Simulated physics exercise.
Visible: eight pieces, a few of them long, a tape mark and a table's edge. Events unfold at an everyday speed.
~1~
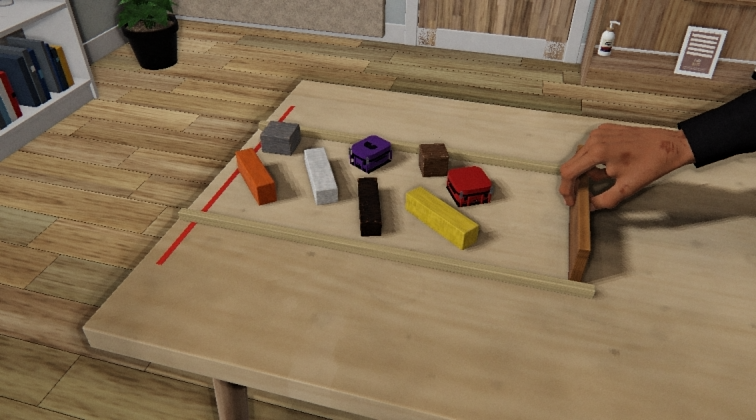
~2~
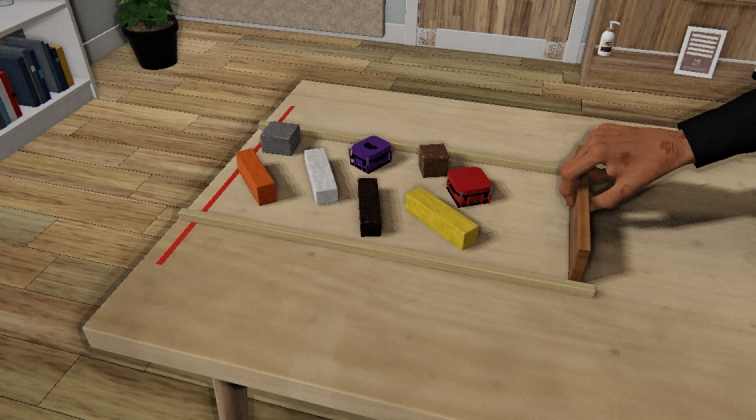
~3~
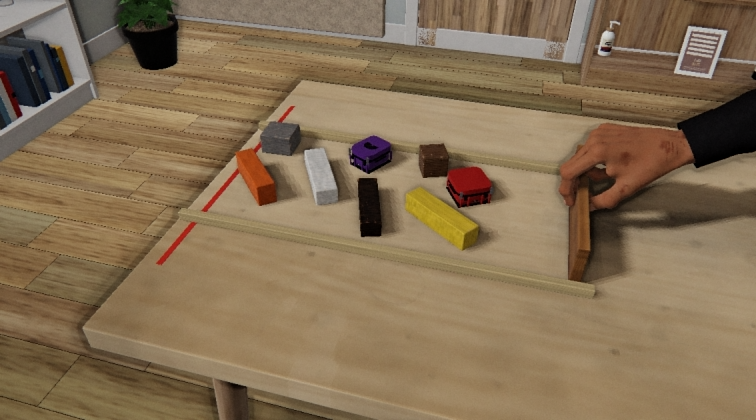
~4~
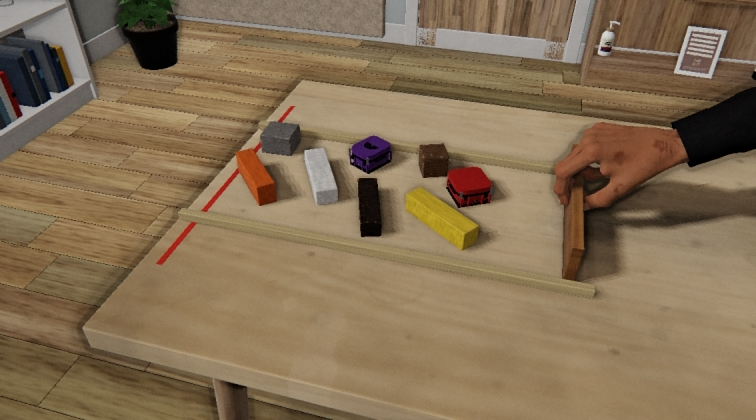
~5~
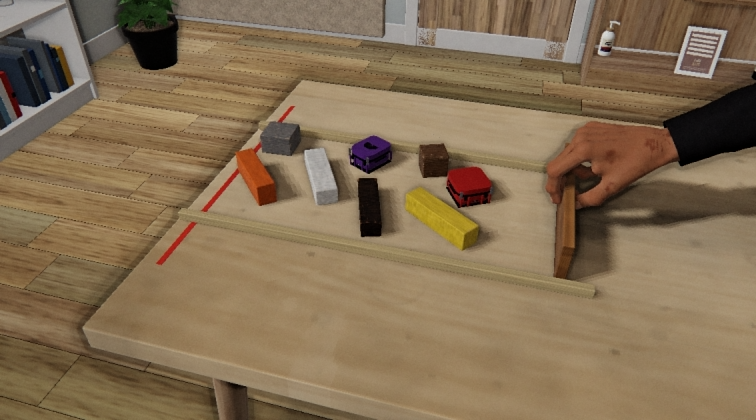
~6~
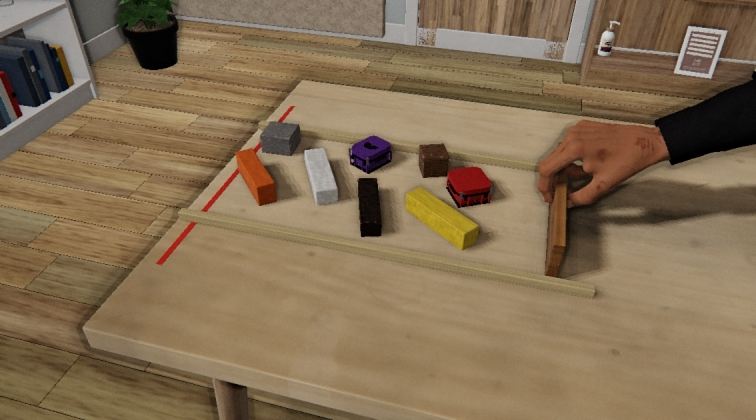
On a wooden table marked with red tape, a hand holds an upright board between two thin rails and slides it slightly left toward eight scattered coloured blocks and cases, which stay still.
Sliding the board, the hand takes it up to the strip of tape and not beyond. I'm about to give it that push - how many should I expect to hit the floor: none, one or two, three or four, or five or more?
Expect five or more.
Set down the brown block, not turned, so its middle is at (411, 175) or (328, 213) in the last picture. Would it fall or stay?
For the brown block: Gone and then gone.
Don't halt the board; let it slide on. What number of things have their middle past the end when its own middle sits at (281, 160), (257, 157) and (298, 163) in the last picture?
In order: 3, 4, 1.
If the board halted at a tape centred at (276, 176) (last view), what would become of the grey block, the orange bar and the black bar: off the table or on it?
Well, the grey block comes off, the orange bar comes off, and the black bar? It stays where it is.
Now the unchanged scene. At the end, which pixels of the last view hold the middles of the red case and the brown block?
The first near (235, 148), the second near (252, 131).
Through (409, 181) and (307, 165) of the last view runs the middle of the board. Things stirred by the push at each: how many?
Well, it's 4 at the first one and 8 at the second.
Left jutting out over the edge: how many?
Count of overhanging things: 2.
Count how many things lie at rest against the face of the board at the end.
Count recorded: 2.
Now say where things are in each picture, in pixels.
The first picture shows grey block (281, 138); orange bar (256, 176); white bar (321, 175); board (579, 208); tape (239, 170).
The second picture shows orange bar (256, 176); purple case (371, 155).
The third picture shows white bar (321, 176); black bar (369, 206).
The fourth picture shows grey block (281, 138); red case (469, 187).
The fifth picture shows orange bar (256, 176); brown block (433, 160).
The sixth picture shows grey block (281, 138); orange bar (256, 176); white bar (321, 176); board (558, 205); tape (239, 170).
Early on, none off yet; grey block at rest near (281, 138); orange bar at rest near (256, 176); white bar at rest near (321, 176).
Finally, the number that fall off is five or more; lost, yellow bar, black bar, purple case, white bar, orange bar and grey block.
